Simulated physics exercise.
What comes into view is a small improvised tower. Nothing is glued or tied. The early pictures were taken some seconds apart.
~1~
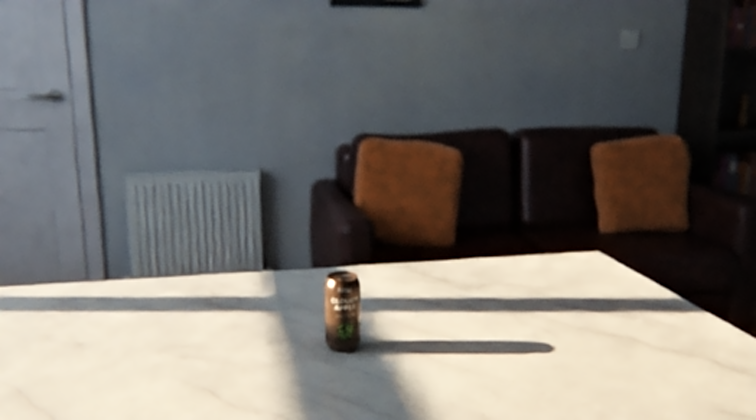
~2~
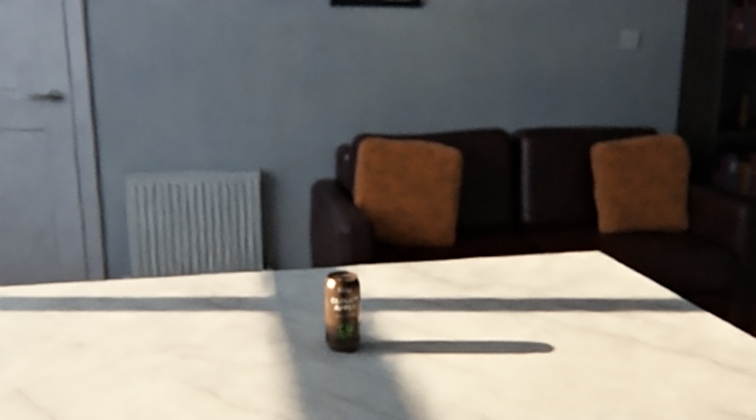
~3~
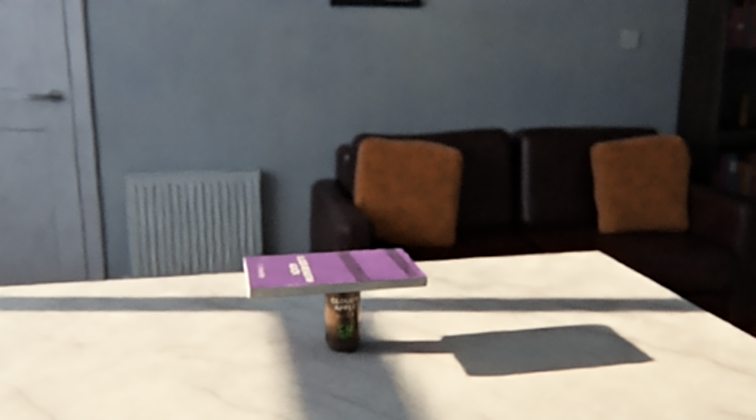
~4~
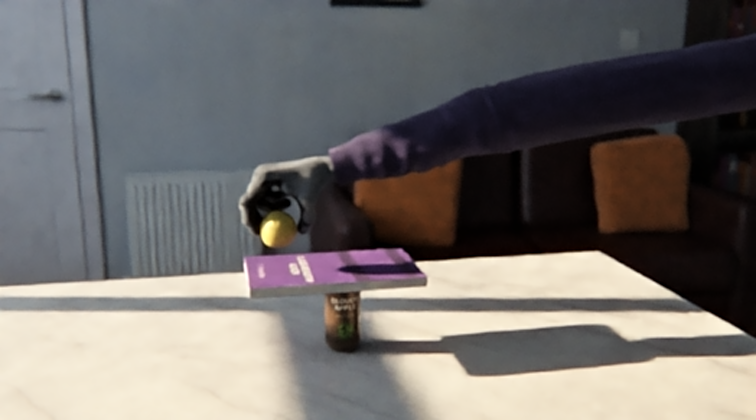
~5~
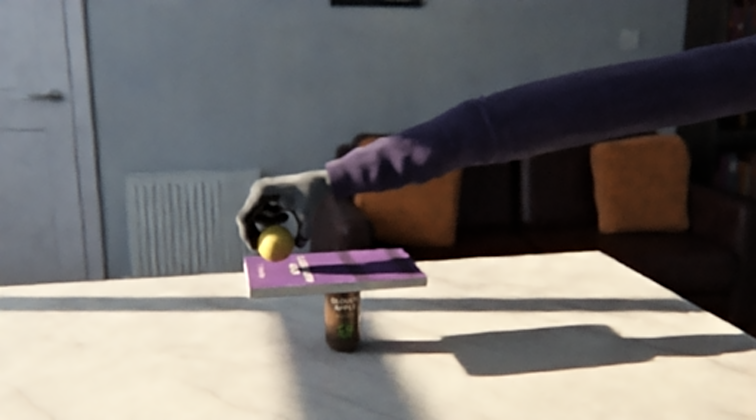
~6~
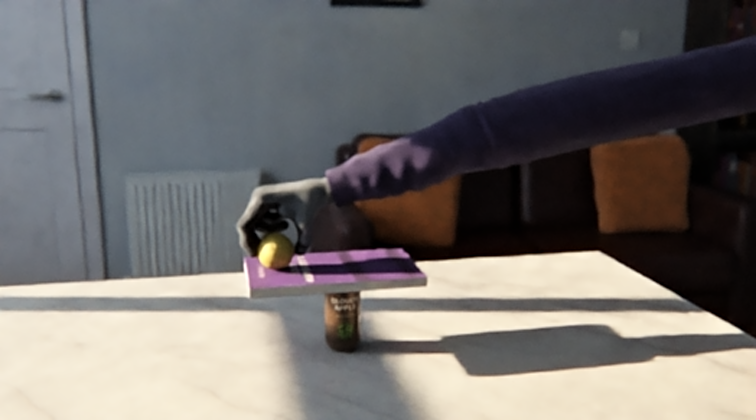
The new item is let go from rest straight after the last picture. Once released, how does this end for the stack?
Seems it proves too shaky for that.
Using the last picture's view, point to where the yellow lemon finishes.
End position in the final view: Approximately (116, 347).
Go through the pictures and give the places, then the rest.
In the first picture, the last thing is not in view yet.
In the second picture, the last thing is not in view yet.
In the third picture, the last thing is not in view yet; purple book (332, 271).
In the fourth picture, still above its spot; yellow lemon (279, 230); purple book (332, 271).
In the fifth picture, still above its spot; yellow lemon (276, 244); purple book (332, 271).
In the sixth picture, in place under the hand; yellow lemon (276, 252); purple book (332, 271).
Then, 0.70 s after the last picture, yellow lemon now fallen; purple book tipped 41° from how it was.
Then, 0.80 s after the last picture, purple book now fallen; brown can slid a little.
Then, 1.00 s after the last picture, brown can slid a little.
At rest, fallen, purple book and yellow lemon; brown can in place. Seen from the same camera at the end, yellow lemon near (116, 348). The stack loses its balance.
